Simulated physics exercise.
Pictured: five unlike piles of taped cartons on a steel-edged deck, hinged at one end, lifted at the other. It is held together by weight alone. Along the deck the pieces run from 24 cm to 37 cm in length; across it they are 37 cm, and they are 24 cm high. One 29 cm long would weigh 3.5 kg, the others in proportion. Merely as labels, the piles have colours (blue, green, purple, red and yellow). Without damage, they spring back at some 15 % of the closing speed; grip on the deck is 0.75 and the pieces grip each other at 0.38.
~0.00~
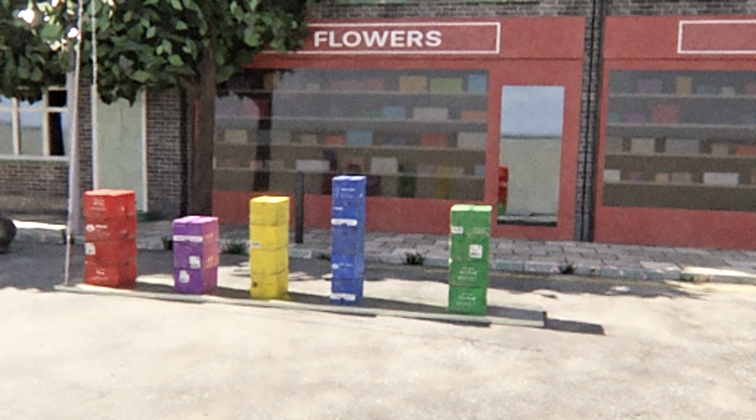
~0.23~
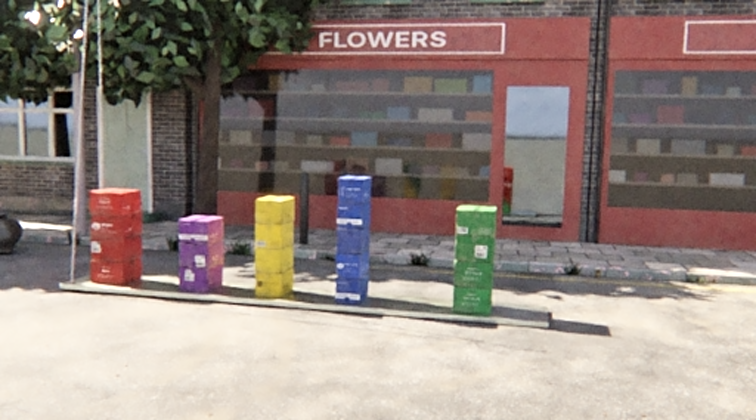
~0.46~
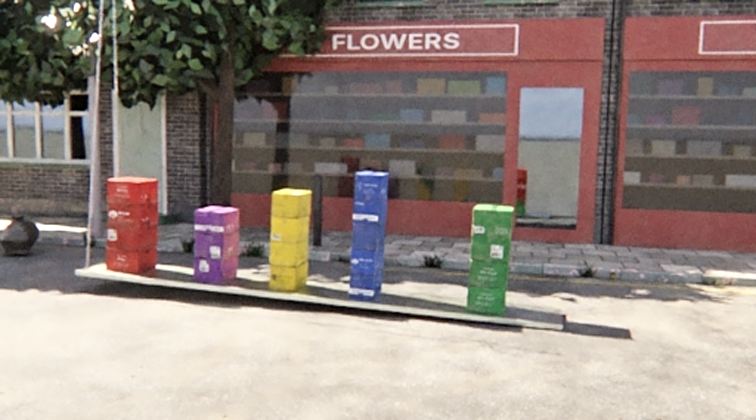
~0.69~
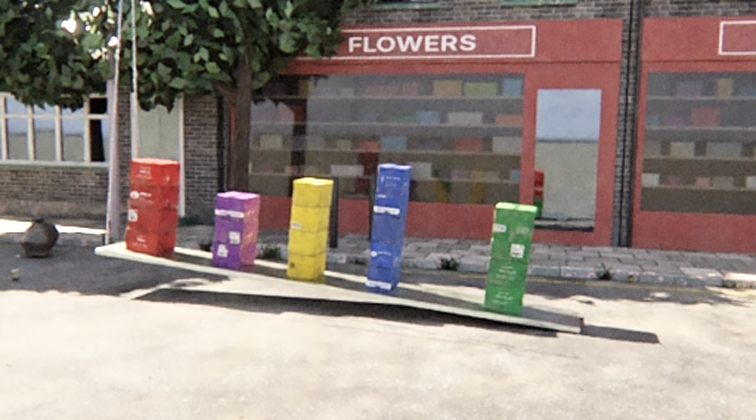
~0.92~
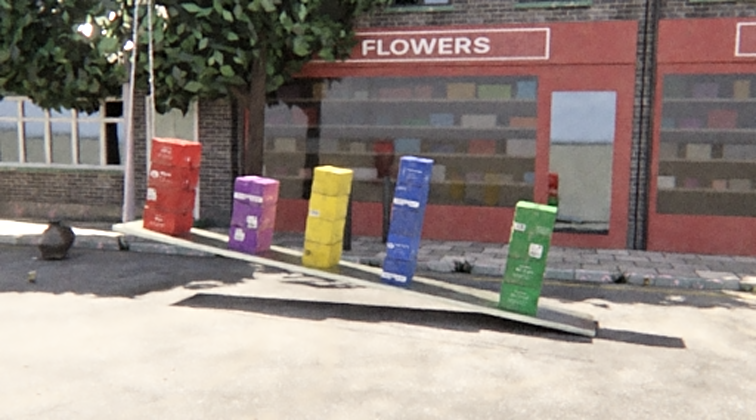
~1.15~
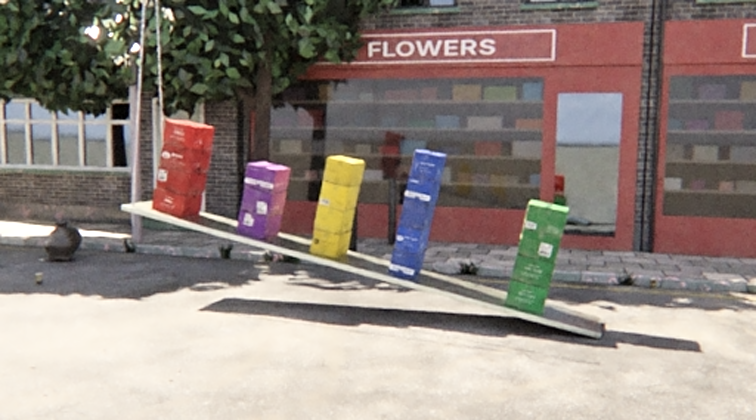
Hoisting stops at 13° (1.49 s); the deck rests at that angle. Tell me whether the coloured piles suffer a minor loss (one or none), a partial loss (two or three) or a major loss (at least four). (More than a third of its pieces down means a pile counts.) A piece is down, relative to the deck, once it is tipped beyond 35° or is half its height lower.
I expect either two or three of them to go.
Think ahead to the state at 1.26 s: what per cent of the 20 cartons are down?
It's 0 percent at that point.
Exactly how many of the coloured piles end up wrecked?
The number is 2.
After 1.26 s, slope 12°; none of the 20 cartons down.
After 1.86 s, slope 13°; none of the 20 cartons down, 5 disturbed; top blue carton 19° from how it stood.
After 2.28 s, slope 13°; 5 of the 20 cartons down; top blue carton 36° from how it stood, 31 cm lower; top green carton 6° from how it stood.
After 2.74 s, slope 13°; 8 of the 20 cartons down; top green carton on its side; top blue carton 47 cm lower.
In the end (4.0 s), slope 13°; 8 of the 20 cartons down; top green carton on its side; top blue carton 47 cm lower. Wrecked, blue and green. From the last view, middles, top green carton near (671, 320), top blue carton near (536, 240).
